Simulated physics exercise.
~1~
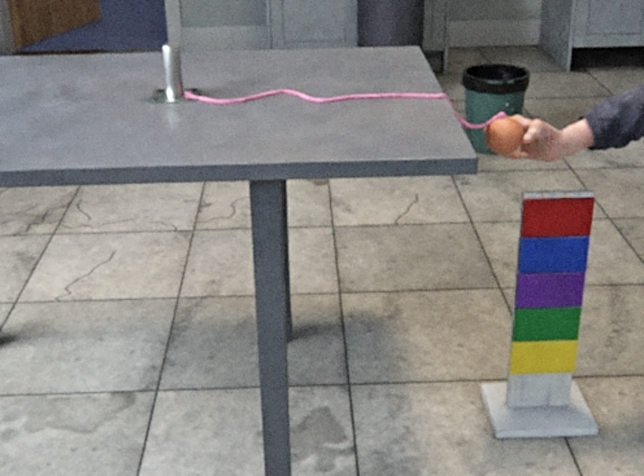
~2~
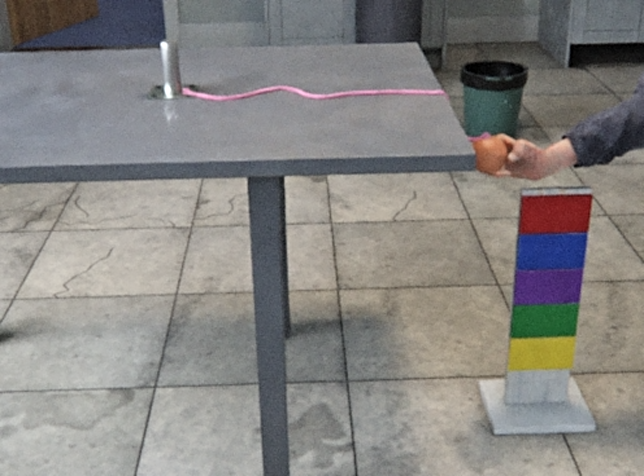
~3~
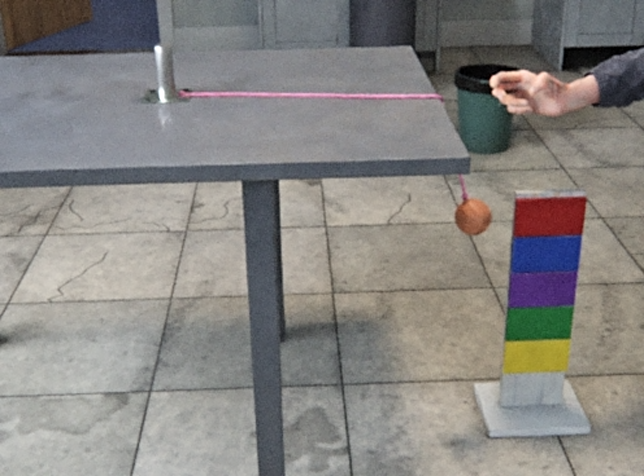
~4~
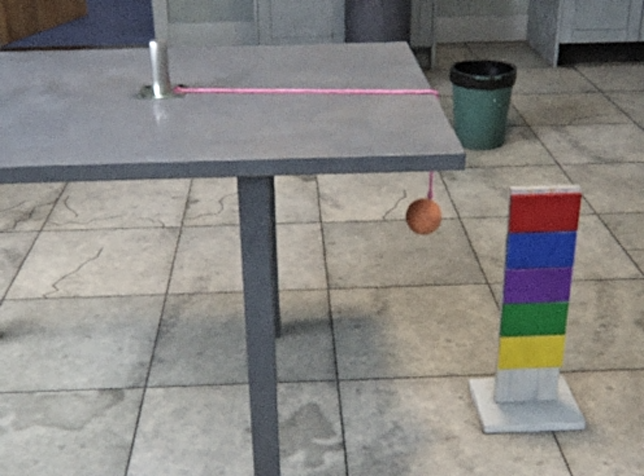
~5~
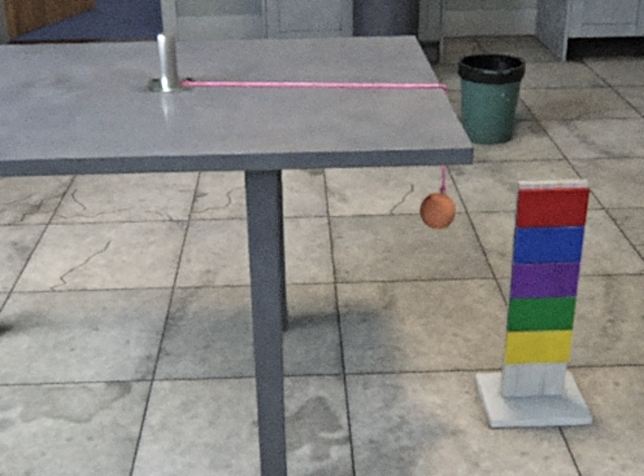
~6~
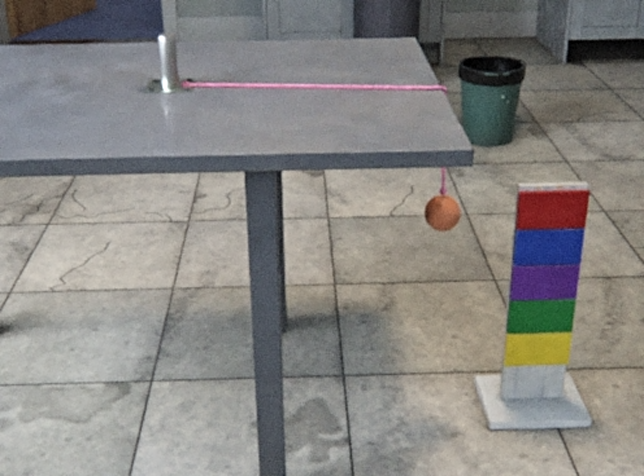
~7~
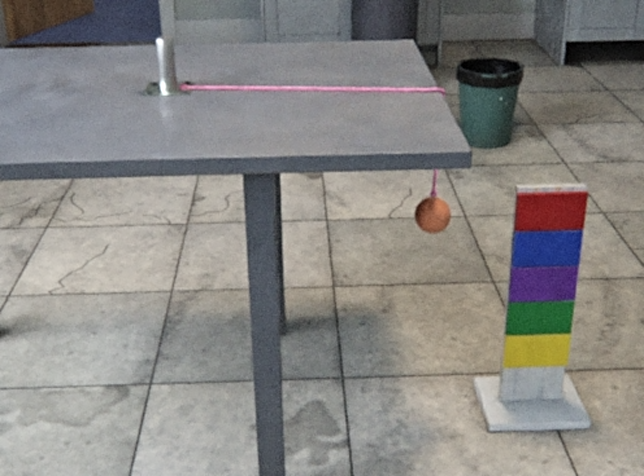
The clip opens with a hand holding an orange just past the right edge of a gray table, a slack pink lace running from it to a metal post on the tabletop. Beside the table stands a board banded red, blue, purple, green and yellow from top to bottom. The hand lowers the orange down and left to the table's edge, then lets go and draws back. The orange drops a little and the lace pulls straight. Hanging below the edge, it swings left, drifts slightly right, then eases back left, ending level with the red band.
